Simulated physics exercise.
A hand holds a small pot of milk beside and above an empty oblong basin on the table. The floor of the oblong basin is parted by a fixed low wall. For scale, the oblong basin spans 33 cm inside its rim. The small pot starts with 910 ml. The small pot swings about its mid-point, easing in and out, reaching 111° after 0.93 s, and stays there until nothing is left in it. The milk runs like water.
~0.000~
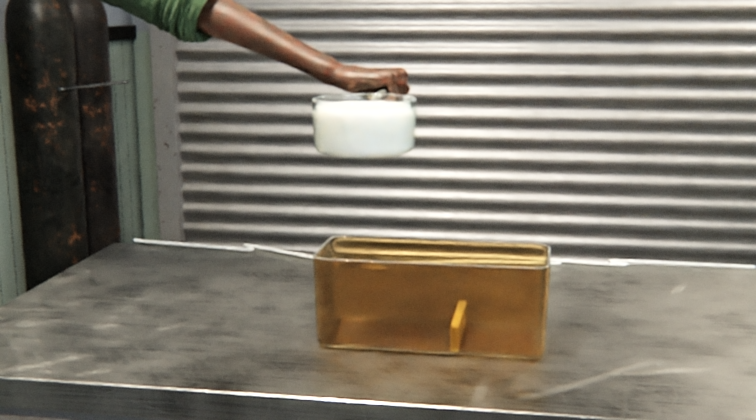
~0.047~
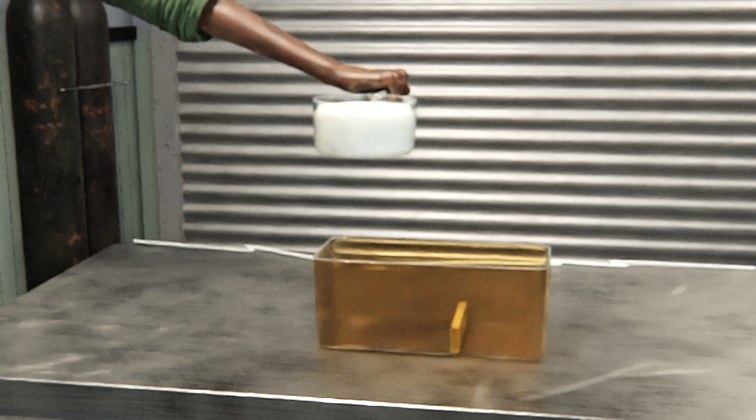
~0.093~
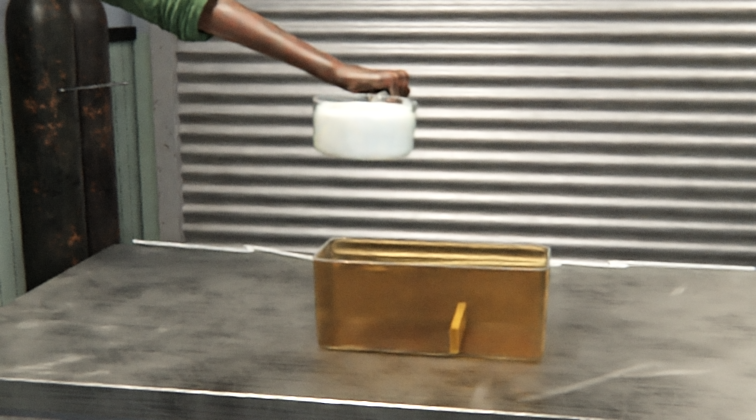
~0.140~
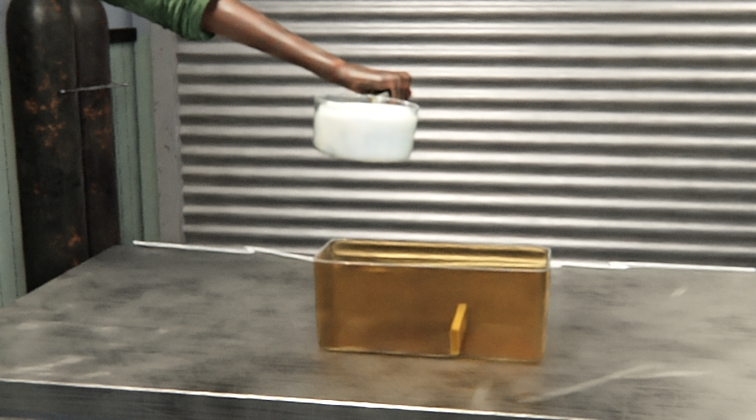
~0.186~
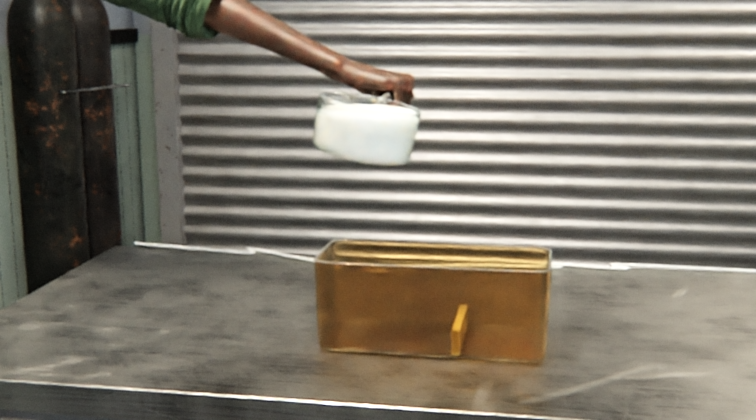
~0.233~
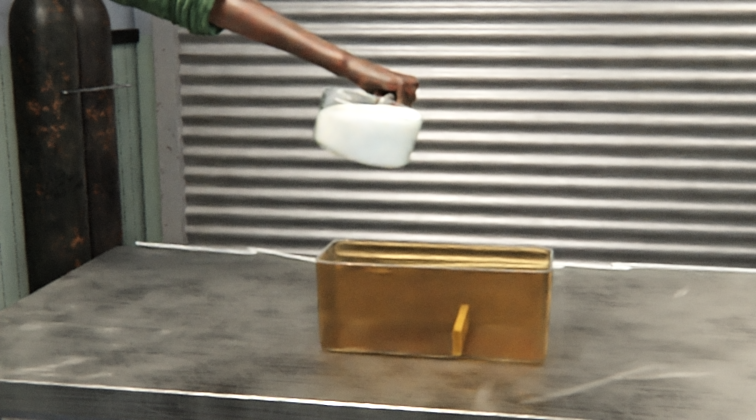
Hand tilting a small pot of milk gradually down to the right above an empty amber oblong basin on a table.
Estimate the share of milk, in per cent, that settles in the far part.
About 54 per cent.
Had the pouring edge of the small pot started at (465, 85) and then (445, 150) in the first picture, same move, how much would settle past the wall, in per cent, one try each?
In turn about 55 and 60 per cent.
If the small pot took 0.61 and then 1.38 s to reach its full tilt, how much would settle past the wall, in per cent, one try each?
In turn about 40 and 55 per cent.
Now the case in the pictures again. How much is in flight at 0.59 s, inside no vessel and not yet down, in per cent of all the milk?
Some 44 per cent.
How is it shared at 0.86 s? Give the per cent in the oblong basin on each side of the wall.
Near 26 on the left, 58 on the right.
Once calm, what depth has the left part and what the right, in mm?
Left about 18 mm, right about 34 mm.
After 0.59 s the tilt is 79° and 42 per cent is still to pour, 2 is left of the wall and 12 right of it.
After 0.86 s the tilt is 109° and 5 per cent is still to pour, 26 is left of the wall and 58 right of it.
After 1.13 s the tilt is 111° and 0 per cent is still to pour, 42 is left of the wall and 56 right of it.
After 1.43 s the tilt is 111° and 0 per cent is still to pour, 45 is left of the wall and 54 right of it.
In the end 46 per cent lies left of the wall, 54 right of it and 1 outside.
